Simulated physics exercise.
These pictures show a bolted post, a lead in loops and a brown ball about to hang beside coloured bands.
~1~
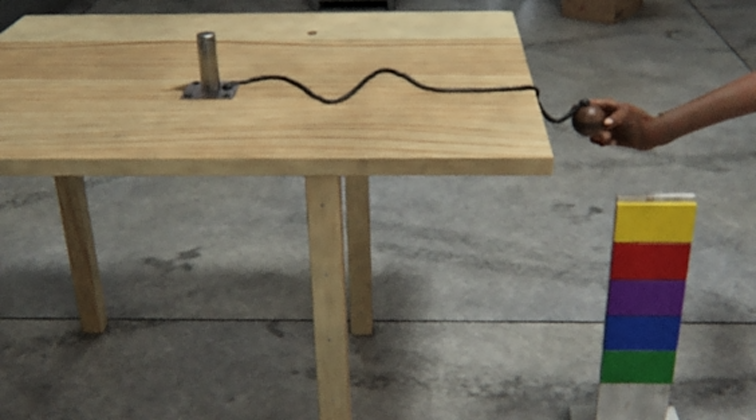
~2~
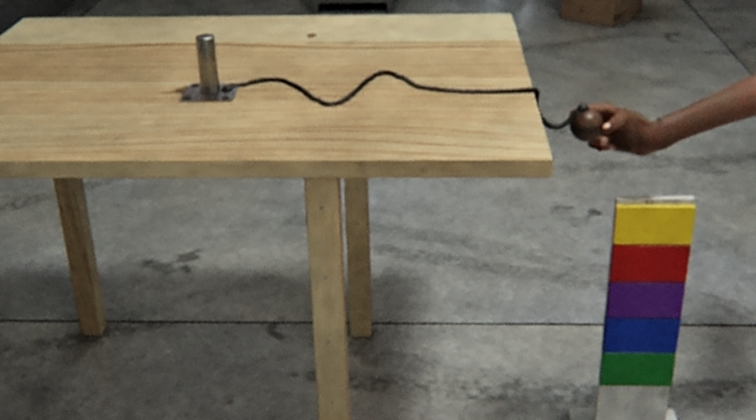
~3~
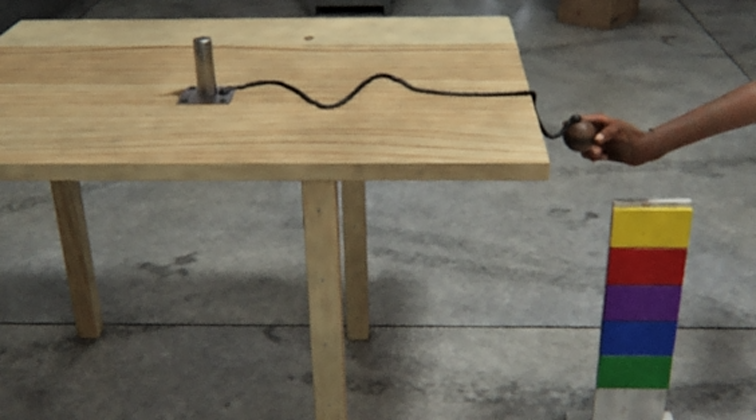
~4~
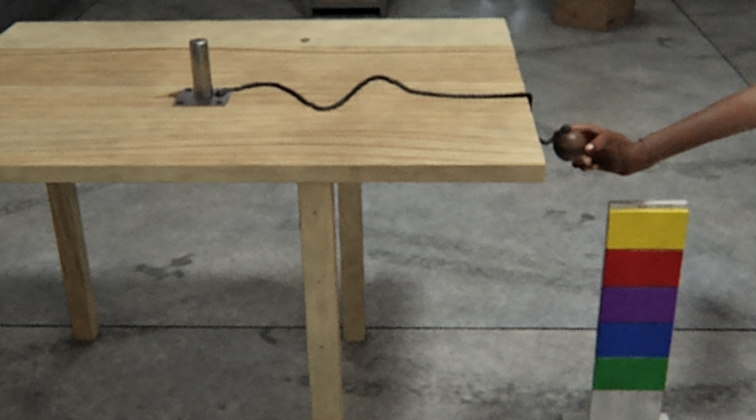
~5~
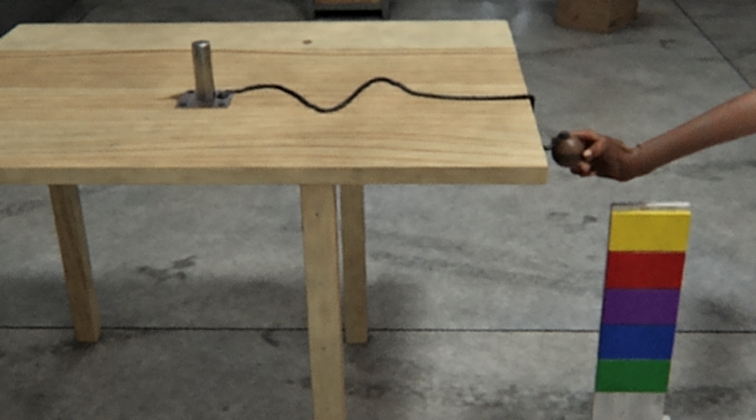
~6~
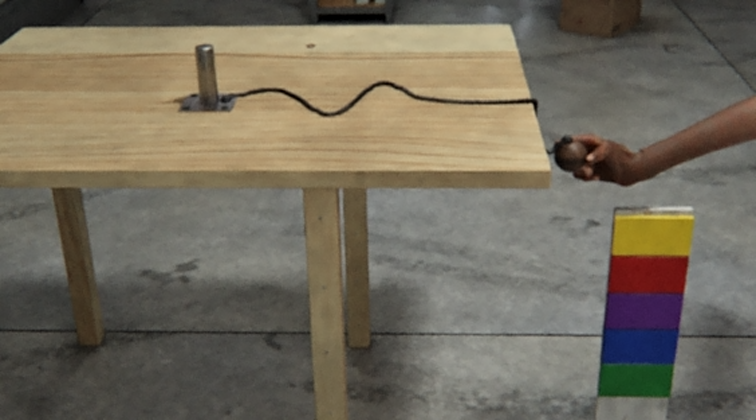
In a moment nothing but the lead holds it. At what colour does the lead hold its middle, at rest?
The lead holds its middle at purple.
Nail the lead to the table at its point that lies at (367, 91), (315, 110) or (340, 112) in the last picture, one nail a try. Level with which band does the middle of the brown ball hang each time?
In that order: Yellow; red; red.
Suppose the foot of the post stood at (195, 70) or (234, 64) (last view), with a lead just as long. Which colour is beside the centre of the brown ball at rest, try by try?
It would be red; purple.
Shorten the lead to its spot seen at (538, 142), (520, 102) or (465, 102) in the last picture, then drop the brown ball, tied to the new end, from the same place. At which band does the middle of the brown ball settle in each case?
In that order: Red; yellow; higher than all five.
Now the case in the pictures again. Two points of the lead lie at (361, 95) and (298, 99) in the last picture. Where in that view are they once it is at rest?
About (449, 100), and the other about (324, 101).
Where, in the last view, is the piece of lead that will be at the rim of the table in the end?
The one at (406, 91).
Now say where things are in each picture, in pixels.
In the first frame, brown ball (588, 120); yellow (655, 224); red (651, 262); purple (647, 299); blue (643, 334); green (639, 368).
In the second frame, brown ball (586, 125); lead through (264, 80) (320, 101) (367, 80) (423, 88) (518, 91).
In the third frame, brown ball (579, 135).
In the fourth frame, brown ball (570, 145); lead through (257, 85) (313, 105) (360, 85) (417, 92) (511, 96).
In the fifth frame, brown ball (568, 152).
In the sixth frame, brown ball (571, 156); lead through (263, 91) (319, 111) (366, 91) (422, 98) (517, 102).
Early on, ball near (555, 293); level with purple.
Midway, ball near (499, 311); level with purple.
Near the end, ball near (530, 314); level with purple.
Finally, ball near (522, 315); level with purple. At purple.
